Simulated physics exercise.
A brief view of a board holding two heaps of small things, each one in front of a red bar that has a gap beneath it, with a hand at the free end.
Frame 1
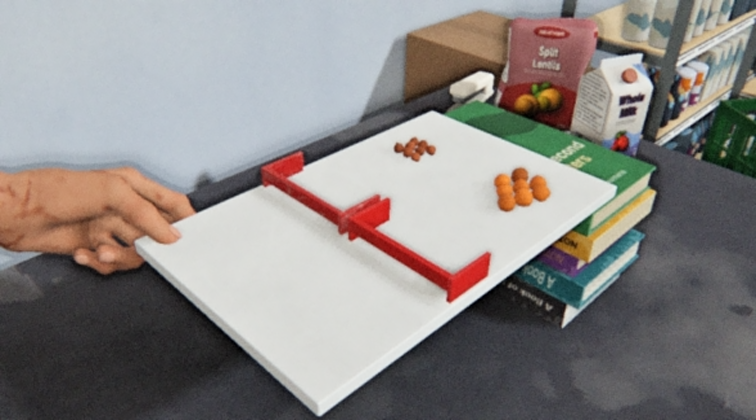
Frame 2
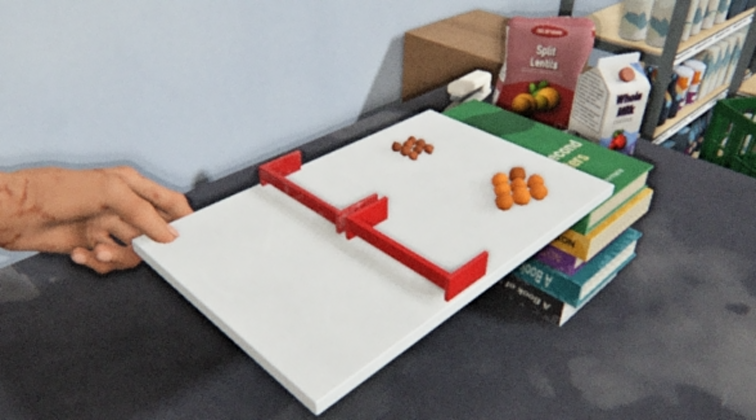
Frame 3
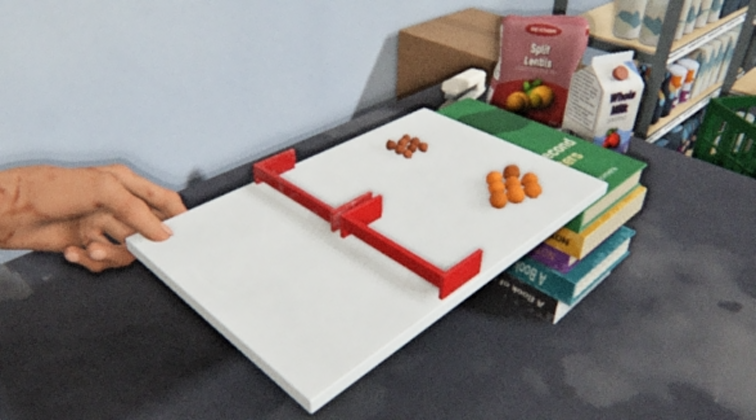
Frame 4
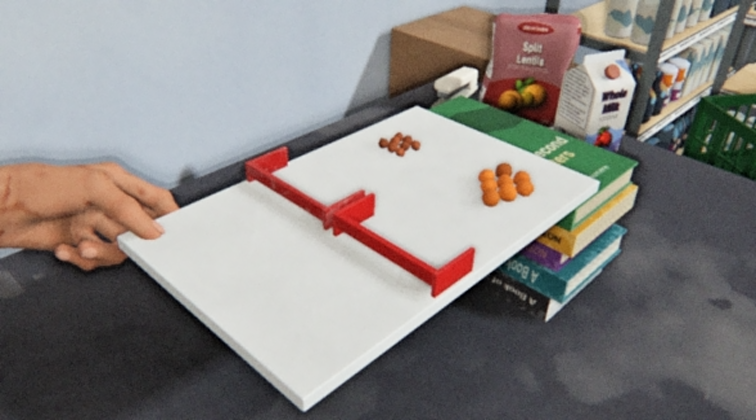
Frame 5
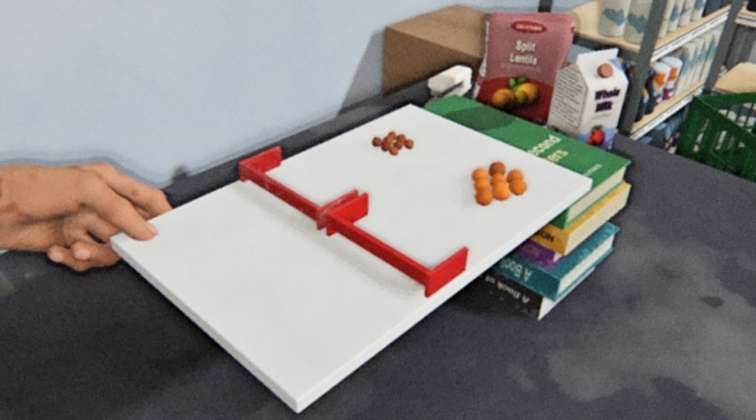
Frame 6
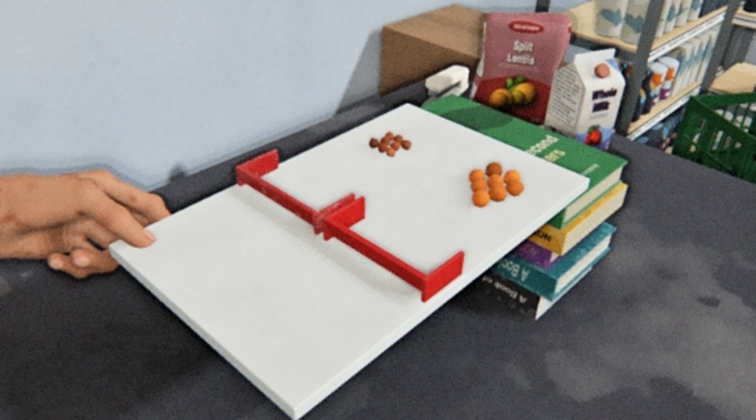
A hand at the left end of a white board, propped on a stack of books, barely lowers it as the view drifts slightly; the small brown pieces and larger orange balls stay in two heaps behind red bars.
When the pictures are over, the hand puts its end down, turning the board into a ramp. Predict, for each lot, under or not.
Front lot not under, back lot not under.
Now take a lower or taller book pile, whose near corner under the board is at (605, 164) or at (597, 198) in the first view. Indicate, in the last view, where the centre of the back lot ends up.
Try one: About (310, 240). Try two: About (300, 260).
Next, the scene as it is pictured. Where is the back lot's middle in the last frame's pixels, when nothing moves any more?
The middle comes to rest near (299, 265).
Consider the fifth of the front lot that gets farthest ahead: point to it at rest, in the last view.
Near (380, 317).
Then, 0.47 s on from there, board sloping at 13°; front lot where it was; back lot where it was.
Then, 0.96 s on from there, board sloping at 24°; front lot has reached its gate; back lot has reached its gate.
Then, 1.55 s on from there, board resting at 27°; front lot has reached its gate; back lot has reached its gate.
In the end, board resting at 27°; front lot gathered behind its gate; back lot gathered behind its gate.
